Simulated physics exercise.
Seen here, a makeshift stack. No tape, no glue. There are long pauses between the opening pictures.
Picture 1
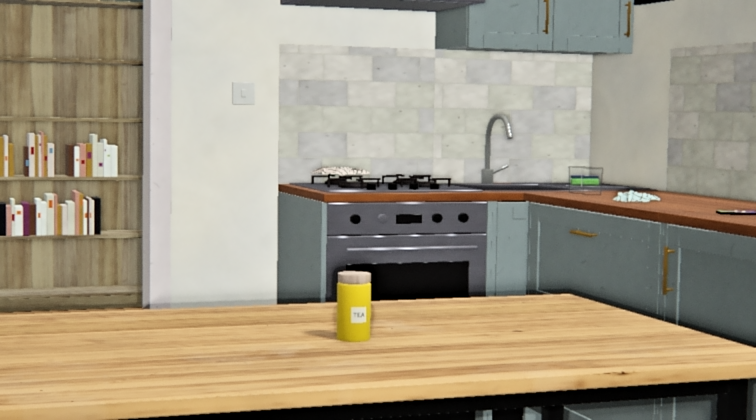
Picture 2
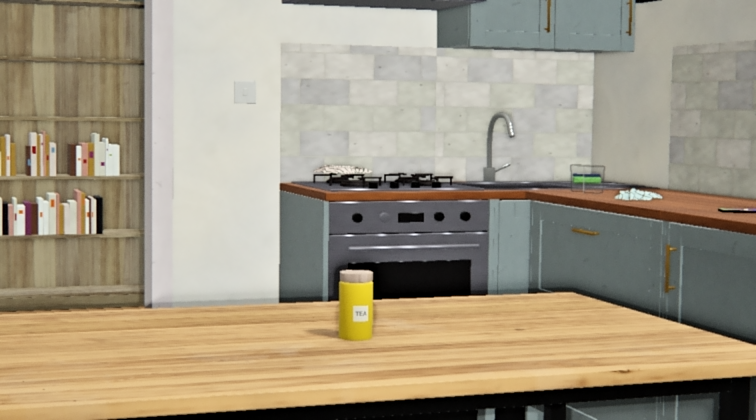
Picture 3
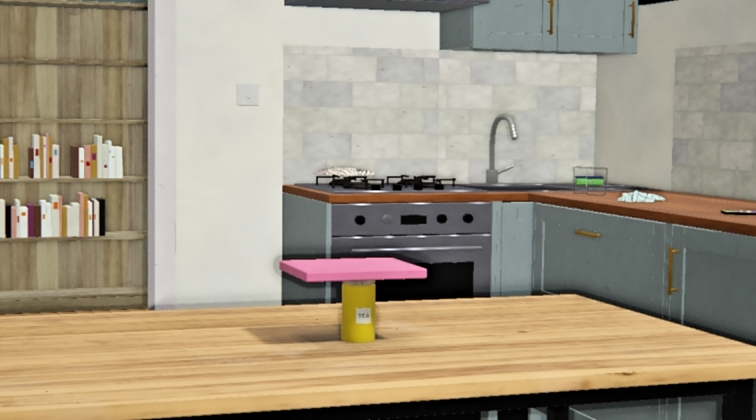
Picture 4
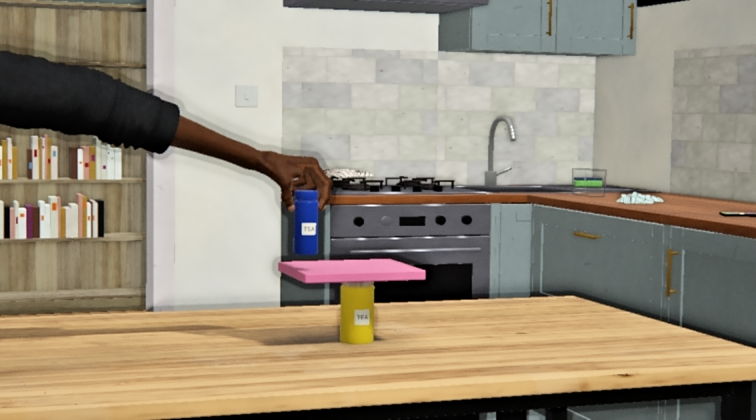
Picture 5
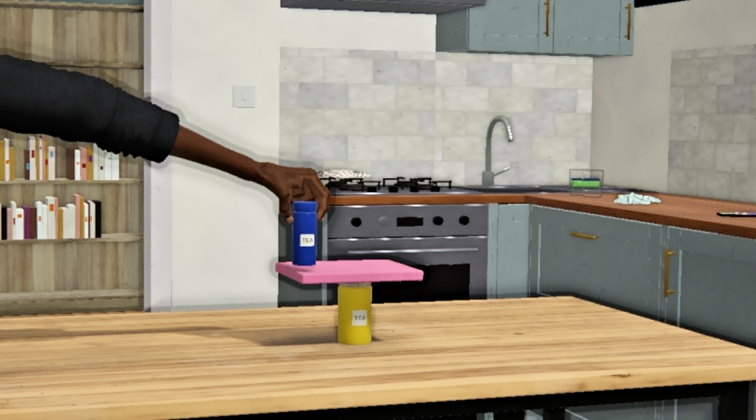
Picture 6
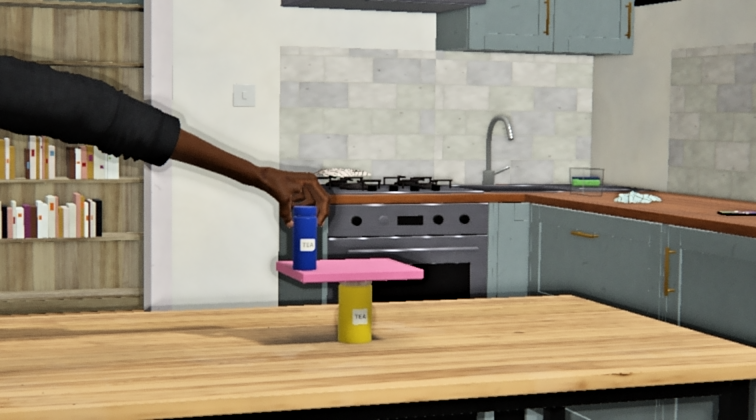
A hand lowers a blue shaker onto the left side of a pink board that appears atop a yellow jar.
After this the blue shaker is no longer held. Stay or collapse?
Here the stack comes apart.
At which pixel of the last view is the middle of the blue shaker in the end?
At about (276, 338).
Then, 0.40 s on from there, blue shaker now fallen; pink lid turned 48° from how it was put.
Then, 0.50 s on from there, pink lid turned 72° from how it was put.
Then, 0.80 s on from there, pink lid on its side.
Then, 1.40 s on from there, pink lid now fallen.
In the end, fallen, pink lid and blue shaker; yellow jar unmoved. At the end, from the last picture's camera, blue shaker near (276, 338). The stack gives way.
